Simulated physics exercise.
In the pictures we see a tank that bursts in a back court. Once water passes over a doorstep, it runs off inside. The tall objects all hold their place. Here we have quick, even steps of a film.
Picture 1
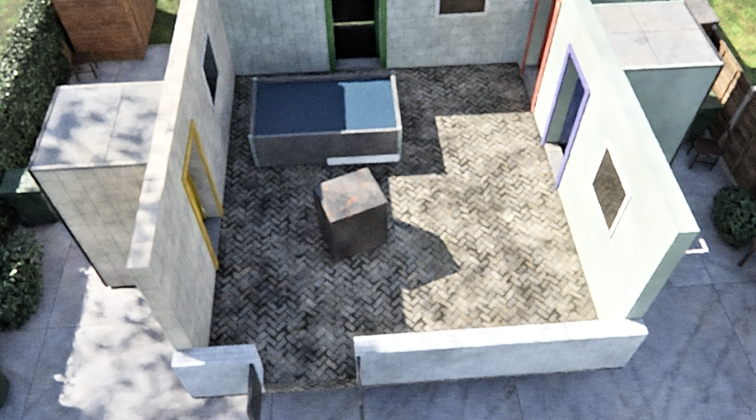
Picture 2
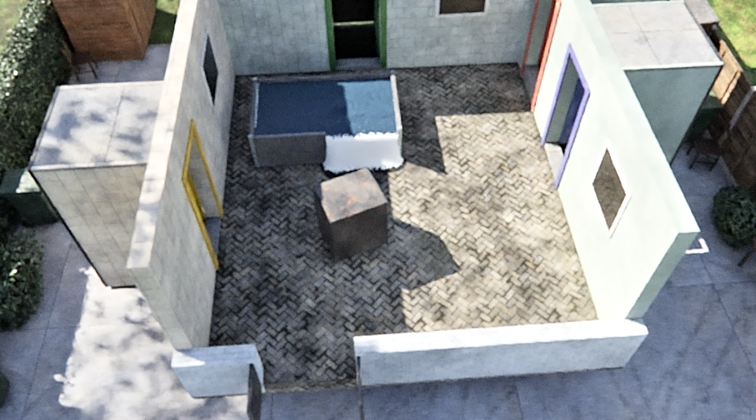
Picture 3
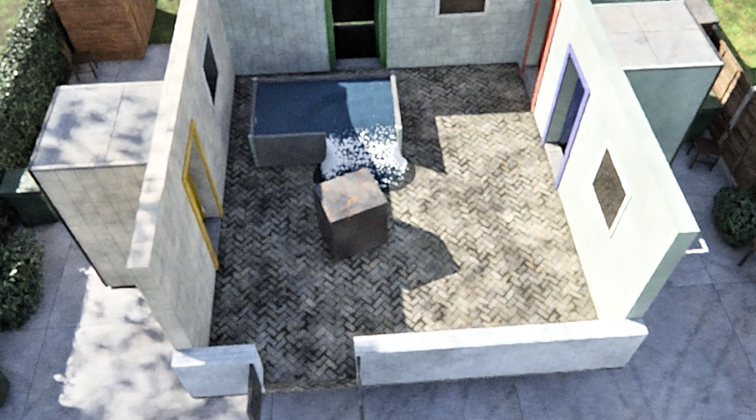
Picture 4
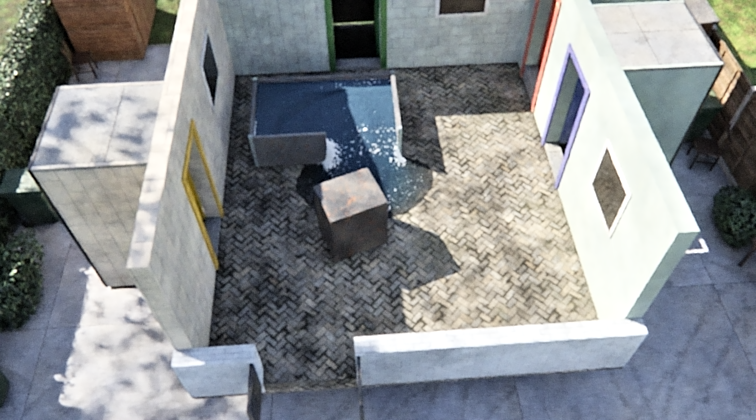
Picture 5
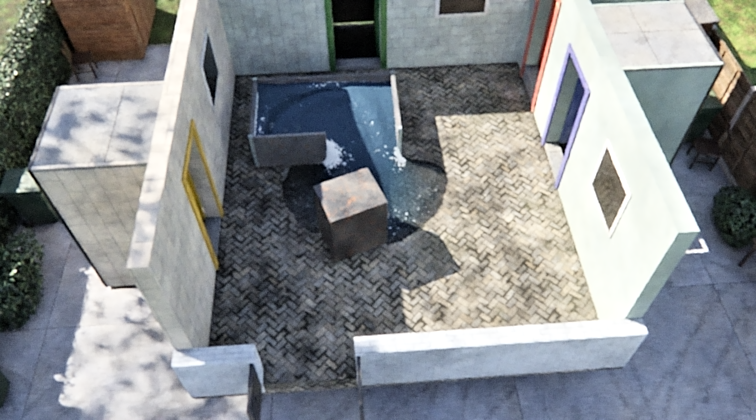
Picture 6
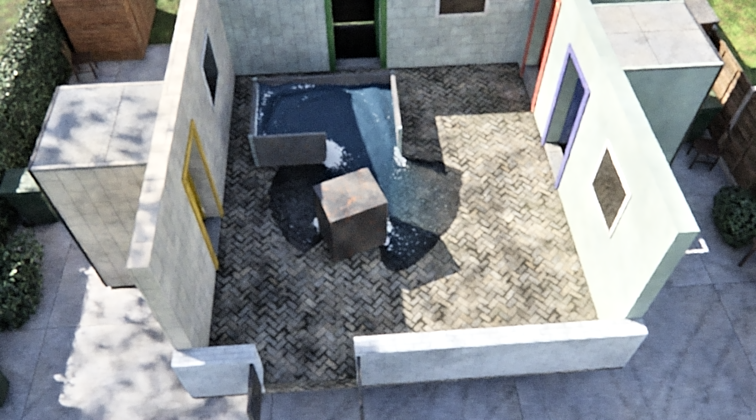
We see a walled, brick-paved court with an open tank of blue water; part of the tank's near side opens, and water pours out in white foam, then spreads across the paving and around both sides of a brown block.
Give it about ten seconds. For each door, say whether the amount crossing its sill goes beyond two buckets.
Door by door: Yellow door - beyond two buckets, green door - two buckets at most, red door - two buckets at most, blue door - two buckets at most.
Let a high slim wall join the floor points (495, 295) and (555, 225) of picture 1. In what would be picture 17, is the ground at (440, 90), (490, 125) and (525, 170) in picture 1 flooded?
Taking the three spots in turn, they are unwetted, unwetted and unwetted.
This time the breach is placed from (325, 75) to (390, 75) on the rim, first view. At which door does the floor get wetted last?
The yellow door comes last.
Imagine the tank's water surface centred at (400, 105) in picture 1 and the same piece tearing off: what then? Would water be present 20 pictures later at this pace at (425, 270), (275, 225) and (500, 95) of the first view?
Taking the three spots in turn, I'd say drenched, then spared, then spared.
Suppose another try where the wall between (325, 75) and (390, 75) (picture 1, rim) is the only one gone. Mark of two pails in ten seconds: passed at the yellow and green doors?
Lab note - yellow: Remains within bounds; green: Breaks the limit.
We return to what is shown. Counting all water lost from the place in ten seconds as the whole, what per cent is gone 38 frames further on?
My reading is about 55 per cent.
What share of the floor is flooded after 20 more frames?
About 55 per cent.
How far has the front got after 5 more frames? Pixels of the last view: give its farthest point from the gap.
Somewhere close to (476, 353).
A moment on, water covers 30 % of the floor; the yellow door wet at the sill, nothing in, the green door not reached, the red door not reached, the blue door not reached.
Next, water covers 50 % of the floor; the yellow door over two buckets in, the green door not reached, the red door not reached, the blue door not reached.
Then, water covers 55 % of the floor; the yellow door far over two buckets in, the green door not reached, the red door not reached, the blue door wet at the sill, nothing in.
Later, water covers 85 % of the floor; the yellow door far over two buckets in, the green door not reached, the red door wet at the sill, nothing in, the blue door wet at the sill, nothing in.
In the end, water covers 100 % of the floor; the yellow door far over two buckets in, the green door wet at the sill, nothing in, the red door wet at the sill, nothing in, the blue door wet at the sill, nothing in.
